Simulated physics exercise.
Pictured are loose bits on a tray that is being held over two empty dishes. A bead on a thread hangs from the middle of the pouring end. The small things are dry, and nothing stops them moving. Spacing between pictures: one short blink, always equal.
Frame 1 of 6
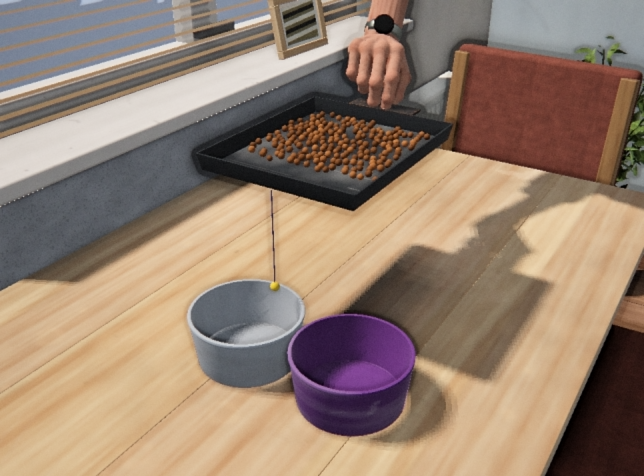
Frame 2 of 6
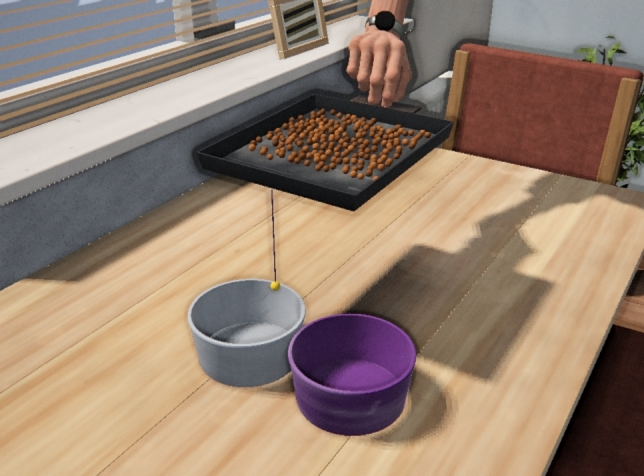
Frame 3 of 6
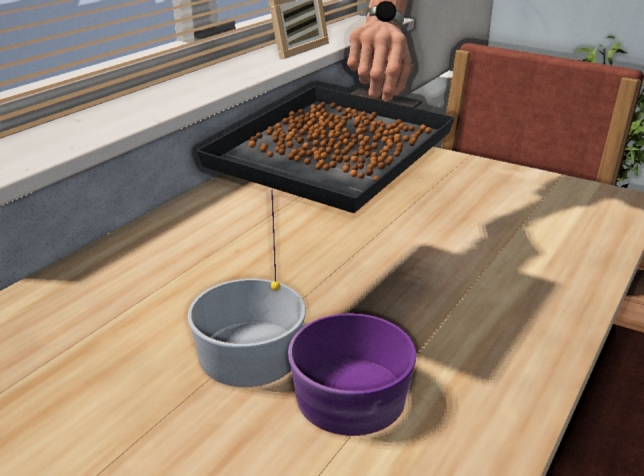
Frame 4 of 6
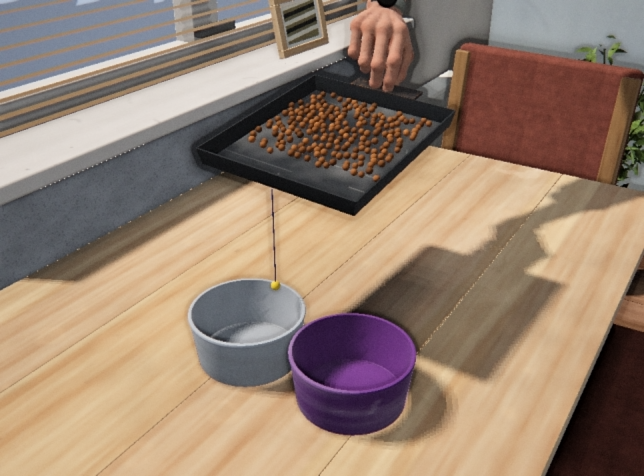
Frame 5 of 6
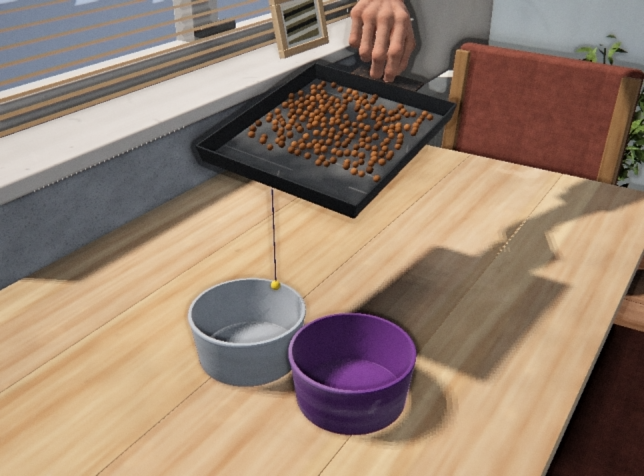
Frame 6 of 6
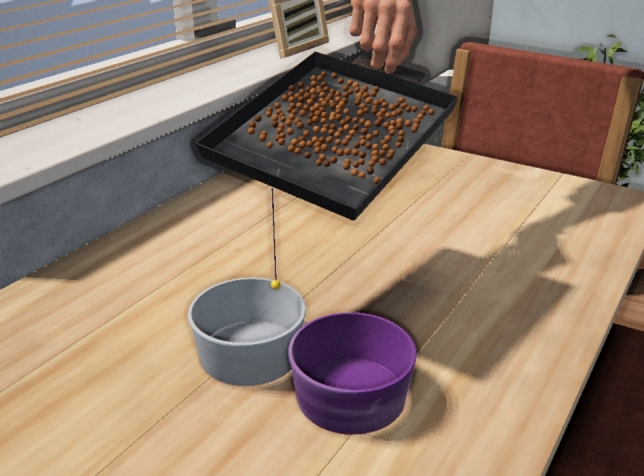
To begin with, a hand holds a dark tray of small brown balls nearly level above a grey dish and a purple dish on a wooden table. The hand then gradually raises the tray's far side, tilting it slightly toward its near right corner, while the dishes stay empty.
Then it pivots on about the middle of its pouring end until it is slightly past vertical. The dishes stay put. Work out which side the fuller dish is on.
It is on the right.
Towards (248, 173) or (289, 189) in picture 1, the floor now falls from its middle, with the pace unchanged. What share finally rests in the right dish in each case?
For the first aim it is 0 in a hundred, for the second 40 in a hundred.
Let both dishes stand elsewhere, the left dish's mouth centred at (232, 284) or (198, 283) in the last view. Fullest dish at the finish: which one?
The first time it's the right-side dish, the second time it's the right-side dish.
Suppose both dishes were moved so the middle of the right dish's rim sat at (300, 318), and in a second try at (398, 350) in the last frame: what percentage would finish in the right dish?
Around 70 % followed by around 30 %.
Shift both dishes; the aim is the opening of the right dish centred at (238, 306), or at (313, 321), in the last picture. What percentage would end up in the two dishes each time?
In order: 0 per cent and 90 per cent.
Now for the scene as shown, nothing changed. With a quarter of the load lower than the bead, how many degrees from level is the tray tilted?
Roughly 90 degrees at that moment.
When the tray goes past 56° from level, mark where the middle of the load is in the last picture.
In the last view, the load is centred close to (342, 196).
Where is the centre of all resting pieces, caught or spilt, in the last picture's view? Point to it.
At about (357, 389), give or take.
Soon, tray tipped steeply; nearly all on the tray; a stray few in the right dish; a stray few in the air.
A while on, tray tipped right over; about half on the tray; about a quarter in the right dish; a stray few outside both; about a quarter in the air.
Towards the end, tray tipped past a quarter turn; most in the right dish; a stray few in the left dish; about a quarter outside both.
Finally, tray tipped past a quarter turn; most in the right dish; a stray few in the left dish; about a quarter outside both.
